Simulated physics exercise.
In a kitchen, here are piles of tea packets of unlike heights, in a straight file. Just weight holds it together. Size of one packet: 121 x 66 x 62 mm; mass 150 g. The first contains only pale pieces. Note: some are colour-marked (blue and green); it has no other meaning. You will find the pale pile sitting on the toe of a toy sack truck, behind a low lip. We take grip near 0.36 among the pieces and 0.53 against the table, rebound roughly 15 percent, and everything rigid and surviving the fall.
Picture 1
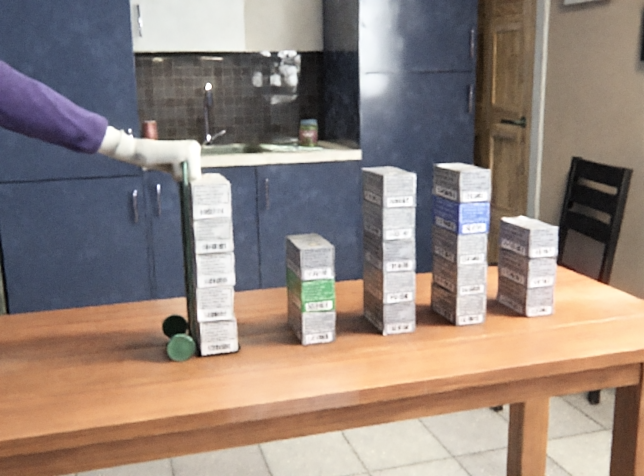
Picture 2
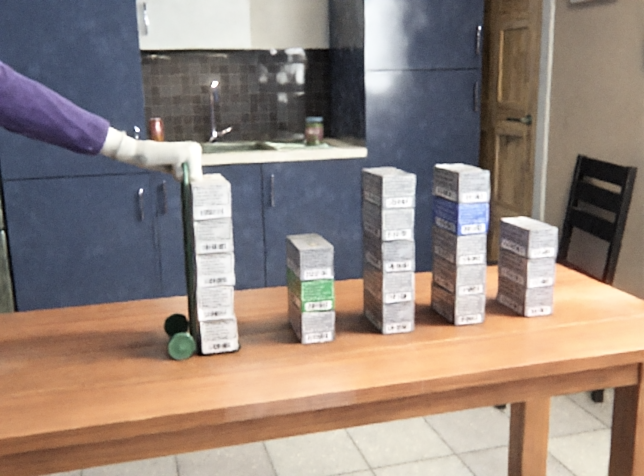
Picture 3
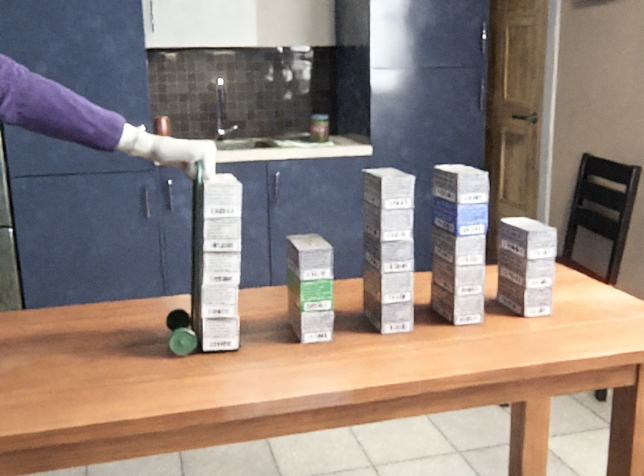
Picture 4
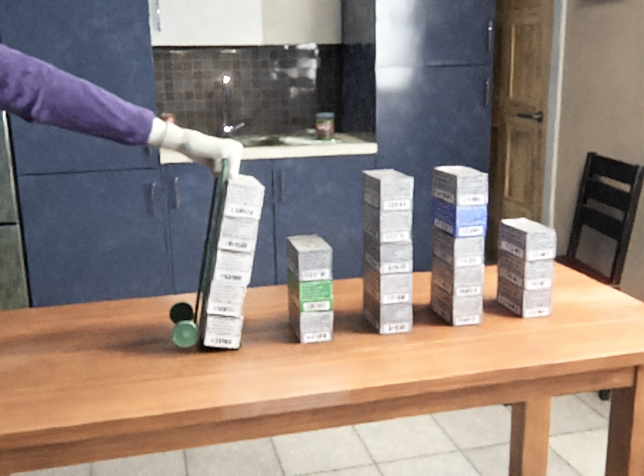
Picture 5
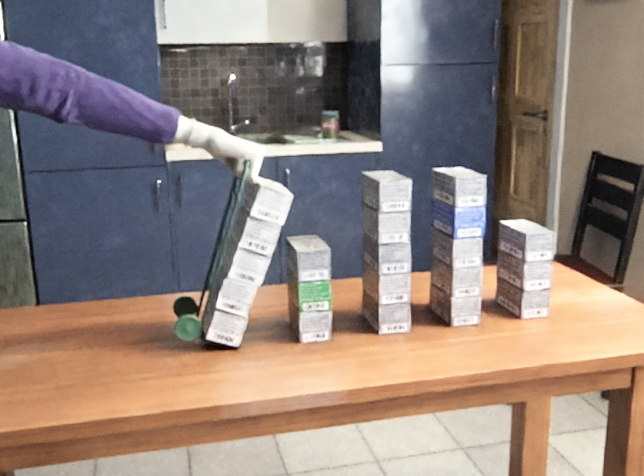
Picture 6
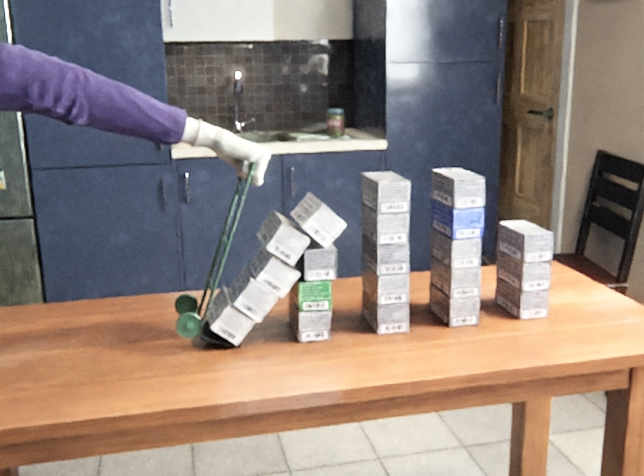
A gloved hand tipped a small green hand truck to the right, and its tall pile of pale packets leaned over, then broke apart against the shorter pile with the green packet.
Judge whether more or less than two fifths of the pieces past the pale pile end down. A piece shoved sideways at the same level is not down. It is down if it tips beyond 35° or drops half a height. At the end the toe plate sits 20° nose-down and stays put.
More.
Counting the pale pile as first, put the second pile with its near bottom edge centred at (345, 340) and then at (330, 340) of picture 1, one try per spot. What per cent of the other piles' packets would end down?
Try 1: Around 0 %; try 2: Around 90 %.
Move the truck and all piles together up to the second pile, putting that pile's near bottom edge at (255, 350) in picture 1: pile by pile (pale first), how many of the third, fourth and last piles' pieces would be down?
Down per pile: Third 0, fourth 0, last 0.
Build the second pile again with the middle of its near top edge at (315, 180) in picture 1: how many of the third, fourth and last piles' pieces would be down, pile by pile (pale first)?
Result: Third pile 5, fourth pile 5, last pile 3.
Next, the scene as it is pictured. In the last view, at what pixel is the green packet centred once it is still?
Resting position, last image: About (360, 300).
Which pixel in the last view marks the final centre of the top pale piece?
Somewhere about (434, 251).
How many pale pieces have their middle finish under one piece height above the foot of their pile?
For the pale pieces, I get 2.
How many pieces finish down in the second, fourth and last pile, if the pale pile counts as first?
As for pieces, it's second 3, fourth 5 and last 3.
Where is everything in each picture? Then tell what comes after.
In the first frame (pixels give the middle of a visible side; the camera moves round a little), truck frame (186, 203) 0° forward; green packet (319, 296); blue packet (475, 218); none of the others has stirred.
In the second frame, truck frame (187, 204) 0° forward; blue packet (474, 219).
In the third frame, truck frame (198, 201) 4° forward, top of the pale pile leaning 4°; green packet (317, 296); none of the others has stirred.
In the fourth frame, truck frame (219, 199) 12° forward, top of the pale pile leaning 12°; green packet (317, 296); none of the others has stirred.
In the fifth frame, truck frame (238, 199) 18° forward, top of the pale pile leaning 22°; green packet (316, 297); none of the others has stirred.
In the sixth frame, truck frame (242, 199) 20° forward, top of the pale pile leaning 45°; green packet (316, 297); blue packet (469, 224); one has shifted.
Then, 0.19 s past the last view, 5 of the pale pile down; none of the 16 other packets down, 6 disturbed; green packet 18° from how it stood.
Then, 0.55 s past the last view, 5 of the pale pile down; 3 of the 16 other packets down; green packet 48° from how it stood, 30 mm lower; blue packet 5° from how it stood.
Then, 0.85 s past the last view, 5 of the pale pile down; 13 of the 16 other packets down; green packet 47° from how it stood, 37 mm lower; blue packet 37° from how it stood, 22 mm lower.
Then, 1.11 s past the last view, 5 of the pale pile down; 16 of the 16 other packets down; green packet 47° from how it stood, 37 mm lower; blue packet 12 cm lower.
In the end, 5 of the pale pile down; 16 of the 16 other packets down; green packet 48° from how it stood, 37 mm lower; blue packet 12 cm lower. That is 100 per cent. From the last view, middles, green packet near (360, 300), blue packet near (587, 263).
